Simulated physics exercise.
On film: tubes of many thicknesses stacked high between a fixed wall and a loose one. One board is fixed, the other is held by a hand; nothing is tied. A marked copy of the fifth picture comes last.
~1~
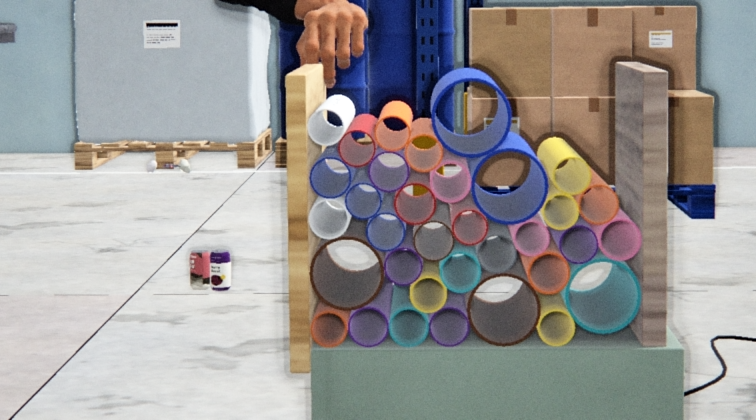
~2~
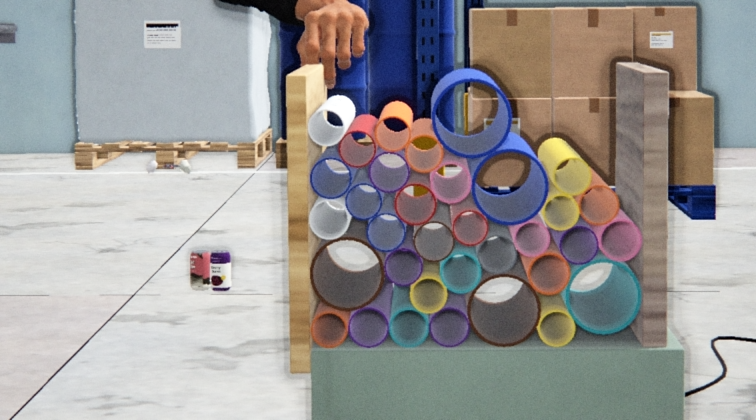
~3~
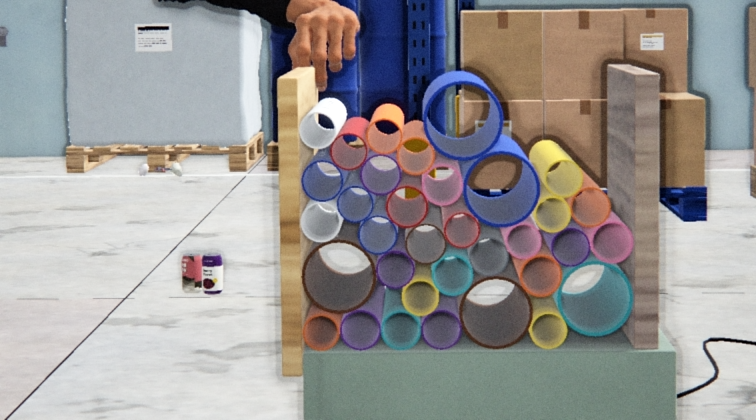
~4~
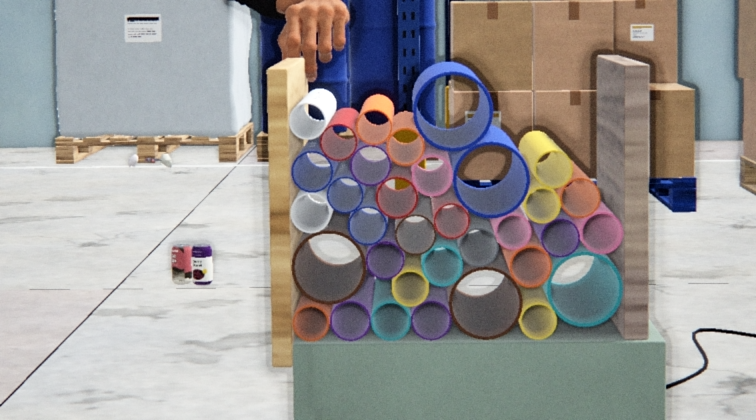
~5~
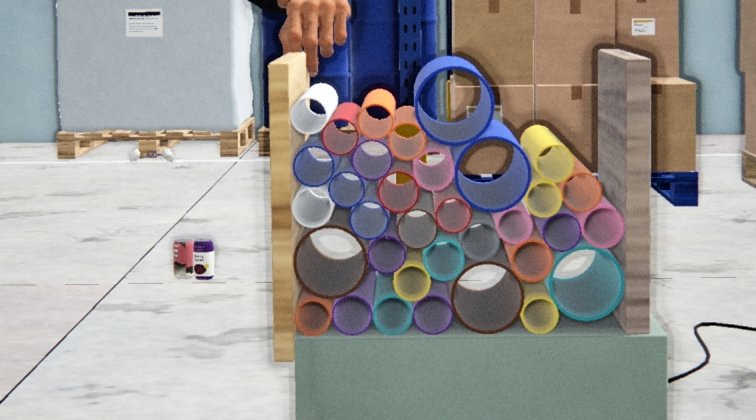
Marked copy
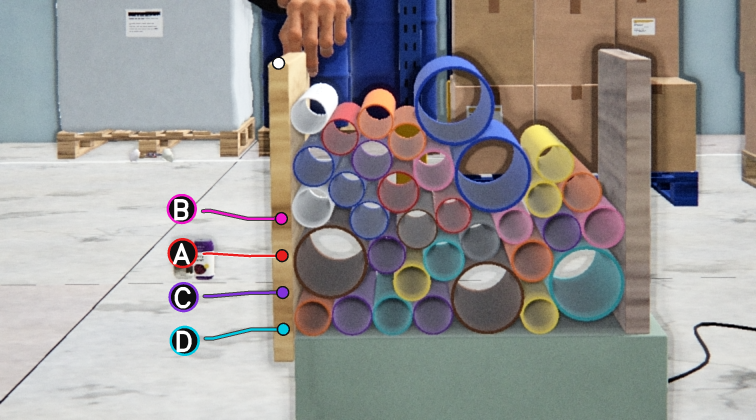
At first, colored tubes of various sizes sit stacked between two upright side boards on a green base, with a hand at the top of the left board. The view then shifts slightly, moving everything a little left and up together, while the stack itself shows no clear change and the hand stays put.
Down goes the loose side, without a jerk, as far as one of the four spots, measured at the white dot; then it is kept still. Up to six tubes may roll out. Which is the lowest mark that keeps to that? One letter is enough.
The lowest mark that will do is B.
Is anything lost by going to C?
Yes.
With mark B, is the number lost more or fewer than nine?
It loses fewer than nine.
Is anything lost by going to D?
At D: Yes.
On the copy, A at (282, 256); B at (281, 219); C at (283, 292); D at (283, 329); the white dot at (278, 63).
On B. First, top of the board (291, 135).
Then, top of the board (292, 215).
Finally, top of the board (292, 218), three out over the board.
By contrast, A more than six out over the board; C more than six out over the board; D more than six out over the board.
